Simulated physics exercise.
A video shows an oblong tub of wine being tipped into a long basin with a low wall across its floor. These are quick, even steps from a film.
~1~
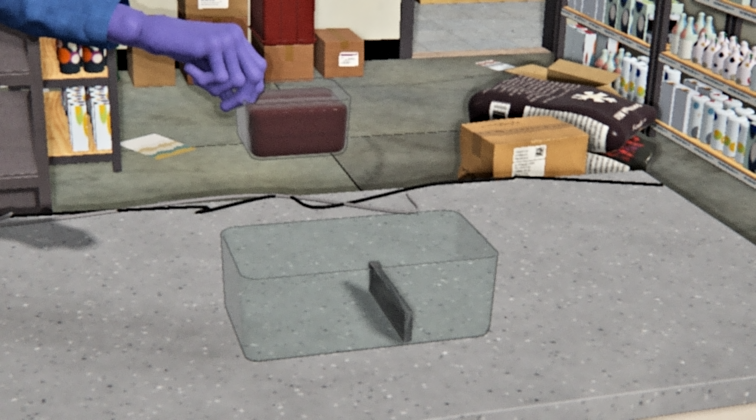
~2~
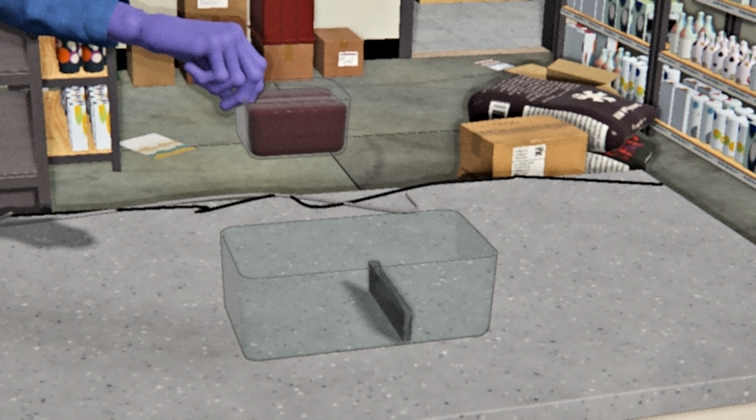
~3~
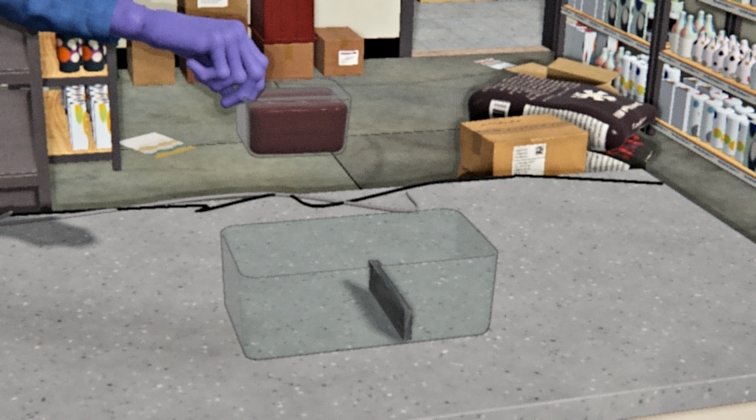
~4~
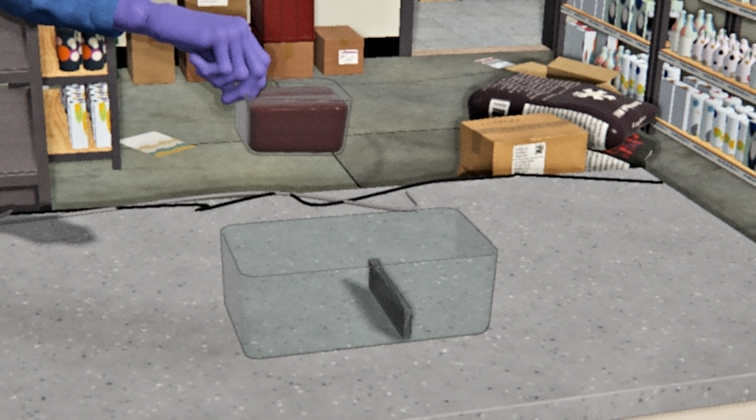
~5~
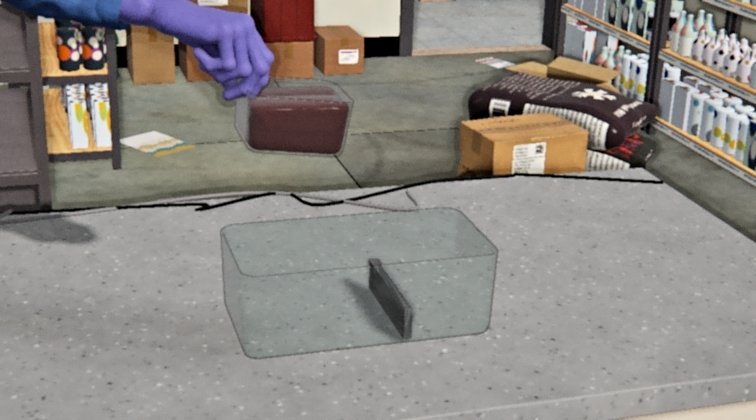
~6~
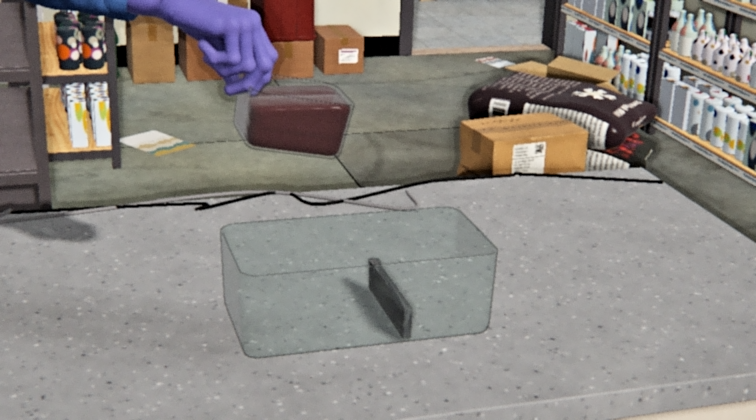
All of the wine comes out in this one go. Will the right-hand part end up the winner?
Yes. The winner here is the right pocket, by the look of it.
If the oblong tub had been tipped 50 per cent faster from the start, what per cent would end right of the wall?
About 60 %.
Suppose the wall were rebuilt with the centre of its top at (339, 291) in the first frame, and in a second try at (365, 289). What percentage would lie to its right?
With the first placement it is 95 %, with the second 80 %.
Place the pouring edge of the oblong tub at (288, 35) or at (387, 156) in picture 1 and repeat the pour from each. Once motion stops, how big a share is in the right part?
Roughly 5 % the first time and roughly 85 % the second.
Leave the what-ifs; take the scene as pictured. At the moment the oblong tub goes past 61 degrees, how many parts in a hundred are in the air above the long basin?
I'd put it near 35 per cent.
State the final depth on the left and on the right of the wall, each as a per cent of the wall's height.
I'd say close to 20 per cent on the left side and 60 on the right.
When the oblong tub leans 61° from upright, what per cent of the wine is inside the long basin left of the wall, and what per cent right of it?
Left: 5 %; right: 10 %.
A moment on, the tilt is 61° and 54 per cent is still to pour, 3 is left of the wall and 9 right of it.
Next, the tilt is 93° and 12 per cent is still to pour, 13 is left of the wall and 65 right of it.
Then the tilt is 99° and 1 per cent is still to pour, 30 is left of the wall and 66 right of it.
Later the tilt is 99° and 0 per cent is still to pour, 33 is left of the wall and 66 right of it.
In the end 33 per cent lies left of the wall, 66 right of it and 1 outside.
